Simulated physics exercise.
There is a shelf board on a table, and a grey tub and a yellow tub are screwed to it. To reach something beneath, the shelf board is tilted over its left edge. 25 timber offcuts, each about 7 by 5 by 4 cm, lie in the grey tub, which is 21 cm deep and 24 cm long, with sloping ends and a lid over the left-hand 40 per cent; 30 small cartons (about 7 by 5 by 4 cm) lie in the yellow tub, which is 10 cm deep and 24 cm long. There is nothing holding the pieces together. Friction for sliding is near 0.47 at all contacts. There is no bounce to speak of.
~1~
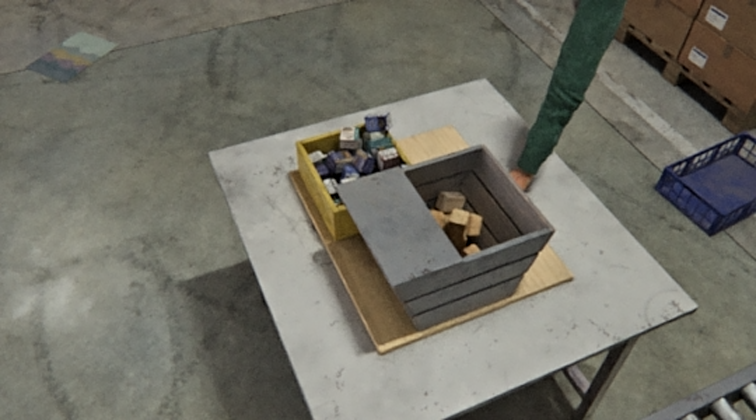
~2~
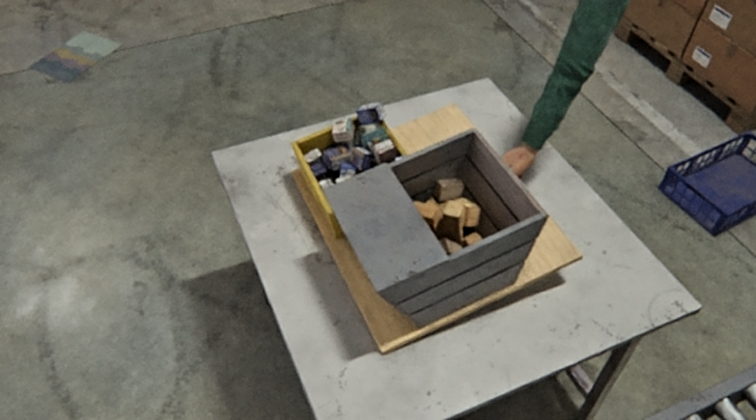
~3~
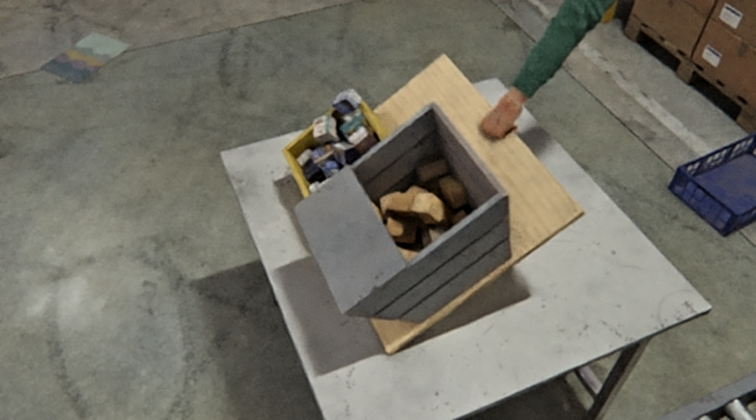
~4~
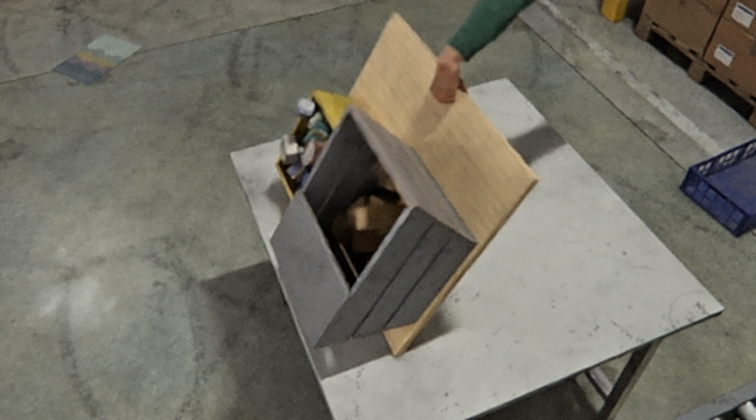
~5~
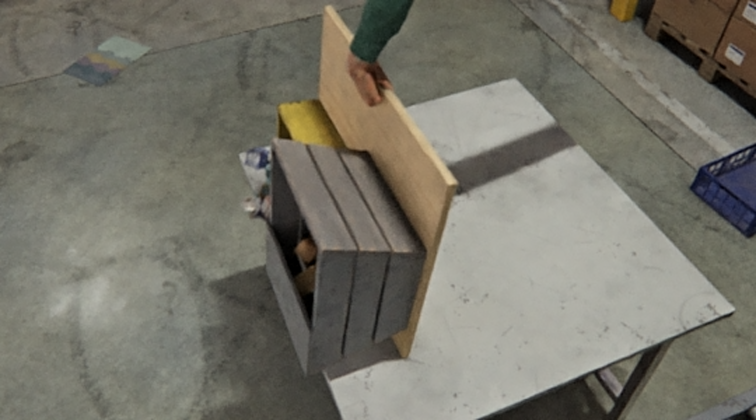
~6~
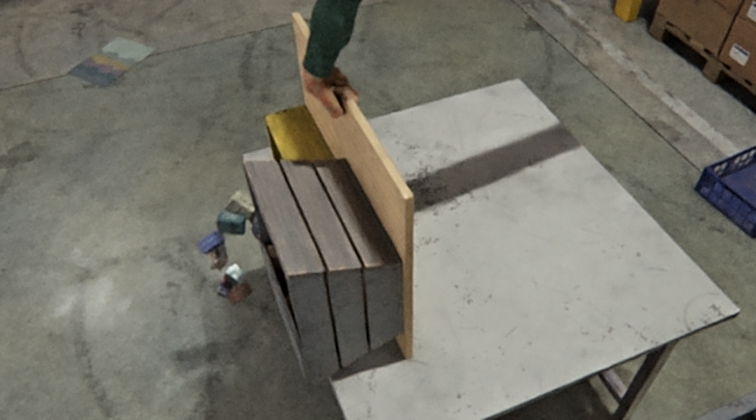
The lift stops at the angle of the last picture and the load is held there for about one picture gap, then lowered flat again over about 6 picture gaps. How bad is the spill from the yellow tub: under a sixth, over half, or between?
The yellow tub loses more than half of its small cartons.
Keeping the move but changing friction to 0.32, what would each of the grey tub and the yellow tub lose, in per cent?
Grey tub 0, yellow tub 50 per cent.
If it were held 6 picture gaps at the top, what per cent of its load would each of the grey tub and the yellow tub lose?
With that change, grey tub sheds 0 percent and yellow tub sheds 60 percent.
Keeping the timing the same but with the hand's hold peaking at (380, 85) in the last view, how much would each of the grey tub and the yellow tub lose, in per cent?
Grey tub 0%, yellow tub 40%.
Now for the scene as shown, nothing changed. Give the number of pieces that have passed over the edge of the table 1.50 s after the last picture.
Around 16, roughly.
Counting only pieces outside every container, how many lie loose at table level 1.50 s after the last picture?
Roughly 3 of them.
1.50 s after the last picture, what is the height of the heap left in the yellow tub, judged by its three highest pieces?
It stands close to 8 cm high.
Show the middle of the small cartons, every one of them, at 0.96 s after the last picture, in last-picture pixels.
Somewhere around pixel (259, 381).
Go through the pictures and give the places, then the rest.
In the first picture (places track the rim corner closest to us here, unless another is named; the camera pans a little), yellow tub (by its farthest rim corner) (377, 121); grey tub (397, 284); tipped 0°; all still inside.
The second picture shows yellow tub (372, 111); grey tub (382, 289); tipped 9°.
The third picture shows grey tub (349, 309); tipped 32°.
The fourth picture shows grey tub (318, 342); tipped 59°.
The fifth picture shows grey tub (309, 370); tipped 82°; 6 out, the lowest carton at (254, 206).
The sixth picture shows grey tub (311, 381); tipped 91°; 10 out, the lowest carton at (229, 288).
Then, 0.24 s after the last picture, tilt 84°; the grey tub has all 25 and the yellow tub is down by 19 of 30.
Then, 0.54 s after the last picture, tilt 39°; the grey tub has all 25 and the yellow tub is down by 20 of 30.
Then, 0.96 s after the last picture, tilt 0°; the grey tub has all 25 and the yellow tub is down by 20 of 30.
Final count (1.50 s after the last picture), the grey tub has all 25 and the yellow tub is down by 20 of 30. Asked share, 20 of 30, 67 per cent.
